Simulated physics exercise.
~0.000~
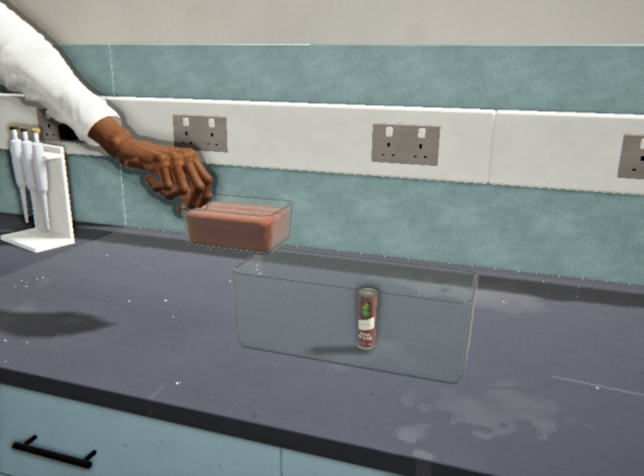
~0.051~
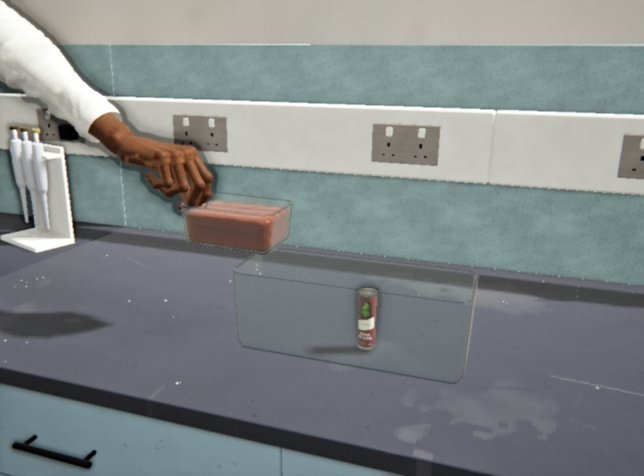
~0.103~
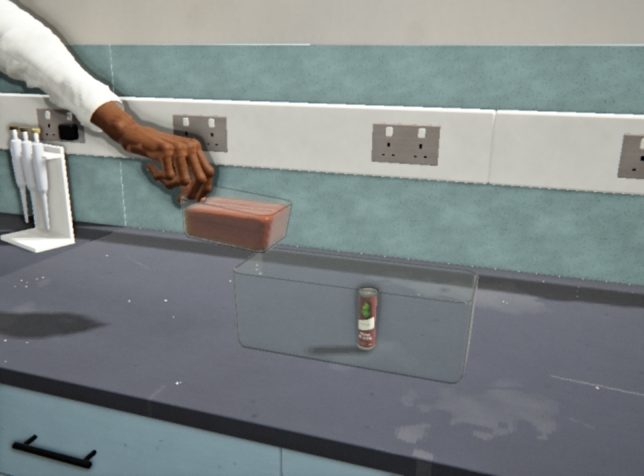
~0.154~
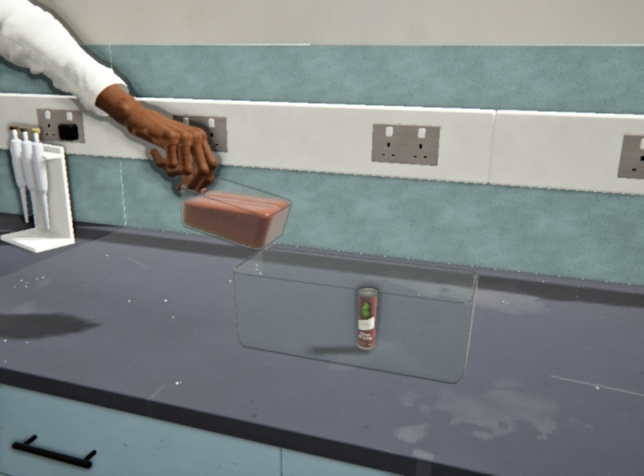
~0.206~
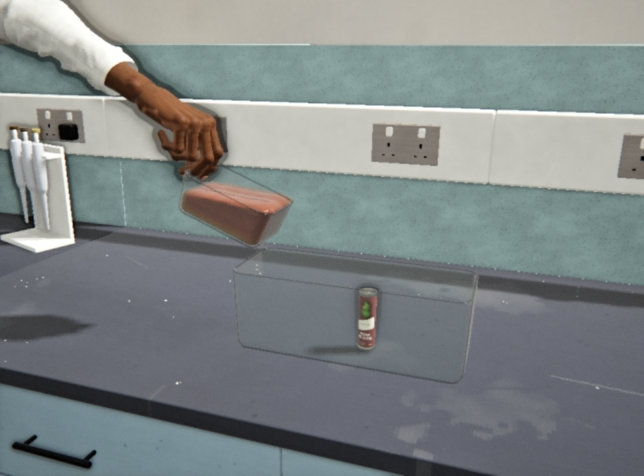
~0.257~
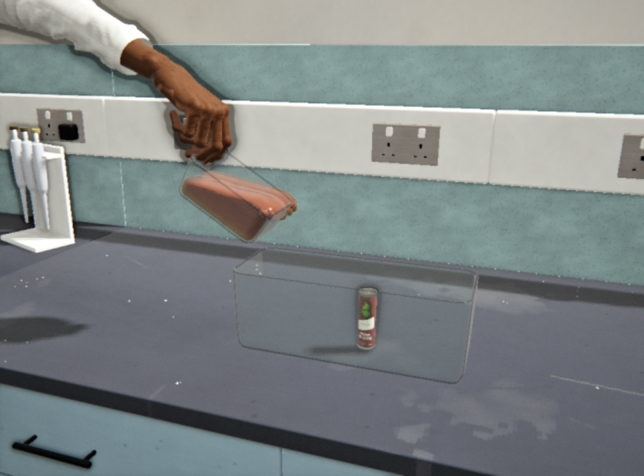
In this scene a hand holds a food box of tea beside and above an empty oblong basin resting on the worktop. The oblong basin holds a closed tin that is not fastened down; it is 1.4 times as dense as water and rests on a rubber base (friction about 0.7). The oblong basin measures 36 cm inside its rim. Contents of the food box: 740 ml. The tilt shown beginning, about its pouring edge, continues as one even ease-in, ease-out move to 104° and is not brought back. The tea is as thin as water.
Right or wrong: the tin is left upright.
Wrong.
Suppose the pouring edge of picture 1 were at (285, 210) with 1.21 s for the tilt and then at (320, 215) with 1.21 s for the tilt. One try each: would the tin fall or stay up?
Try 1: Still standing; try 2: Still standing.
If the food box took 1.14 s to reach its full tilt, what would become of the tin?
Then the tin does not tip.
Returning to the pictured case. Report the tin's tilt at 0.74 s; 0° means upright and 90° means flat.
Tilt: Around 35°.
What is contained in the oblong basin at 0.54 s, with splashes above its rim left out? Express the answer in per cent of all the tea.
Near 24 in a hundred.
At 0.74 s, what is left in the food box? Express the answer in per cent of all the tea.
Near 1 percent, more or less.
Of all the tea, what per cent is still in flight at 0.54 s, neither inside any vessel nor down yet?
Share: Roughly 56 per cent.
After 0.54 s the tilt is 92° and 20 per cent is still to pour; the tin stands where it began.
After 0.74 s the tilt is 104° and 1 per cent is still to pour; the tin leans 34°.
After 0.96 s the tilt is 104° and 0 per cent is still to pour; the tin lies on its side.
After 1.19 s the tilt is 104° and 0 per cent is still to pour; the tin lies on its side.
In the end the tin lies on its side.
